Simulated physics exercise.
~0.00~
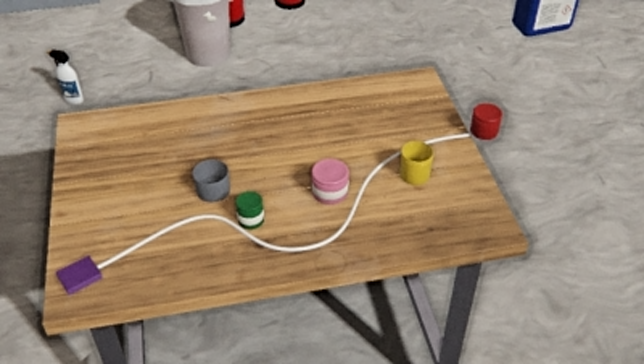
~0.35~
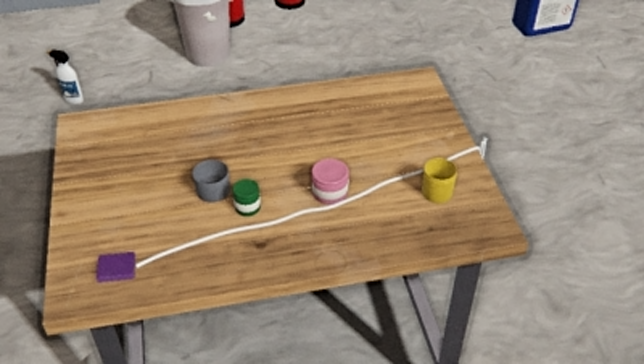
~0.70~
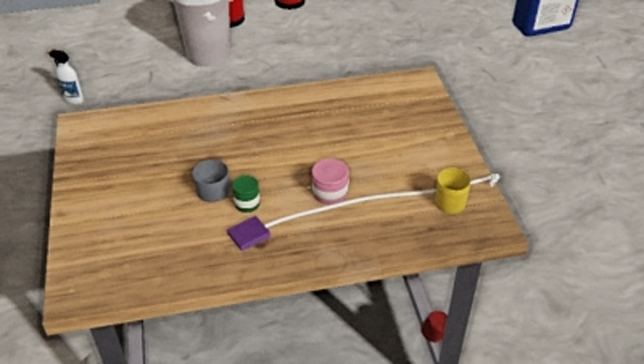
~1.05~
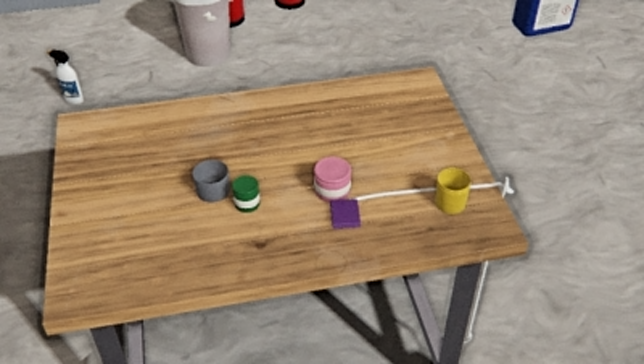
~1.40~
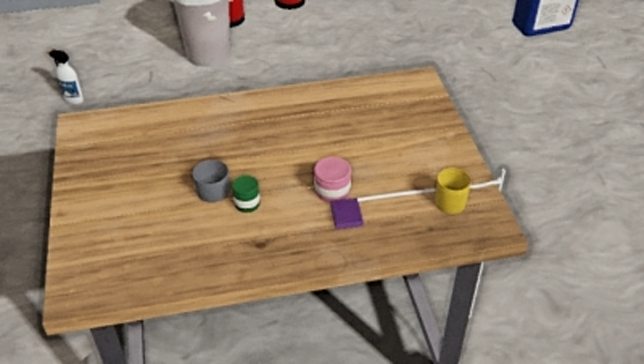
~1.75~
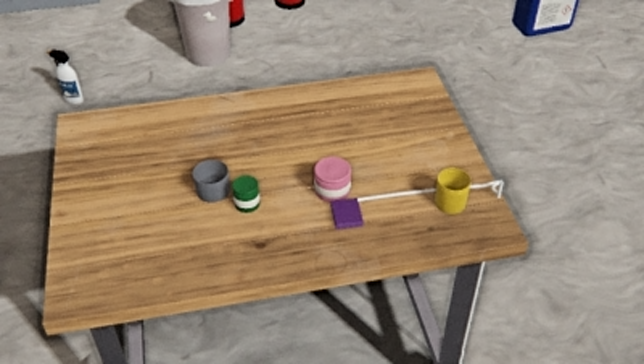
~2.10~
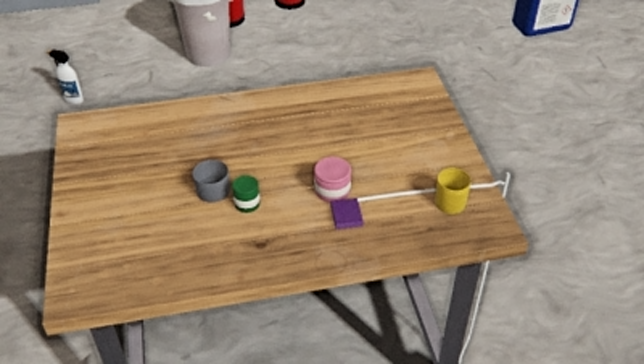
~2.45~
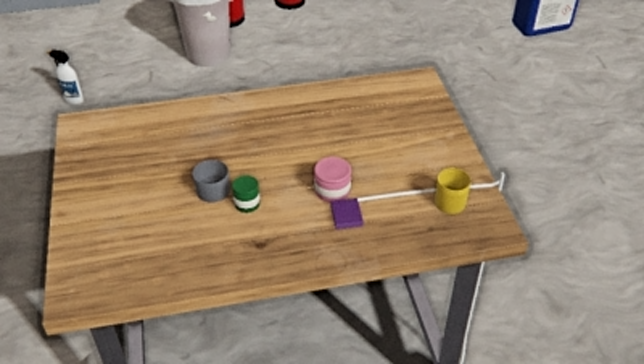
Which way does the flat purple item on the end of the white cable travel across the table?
It slides to the right, pulled along by the cable, and stops just below the pink canister.
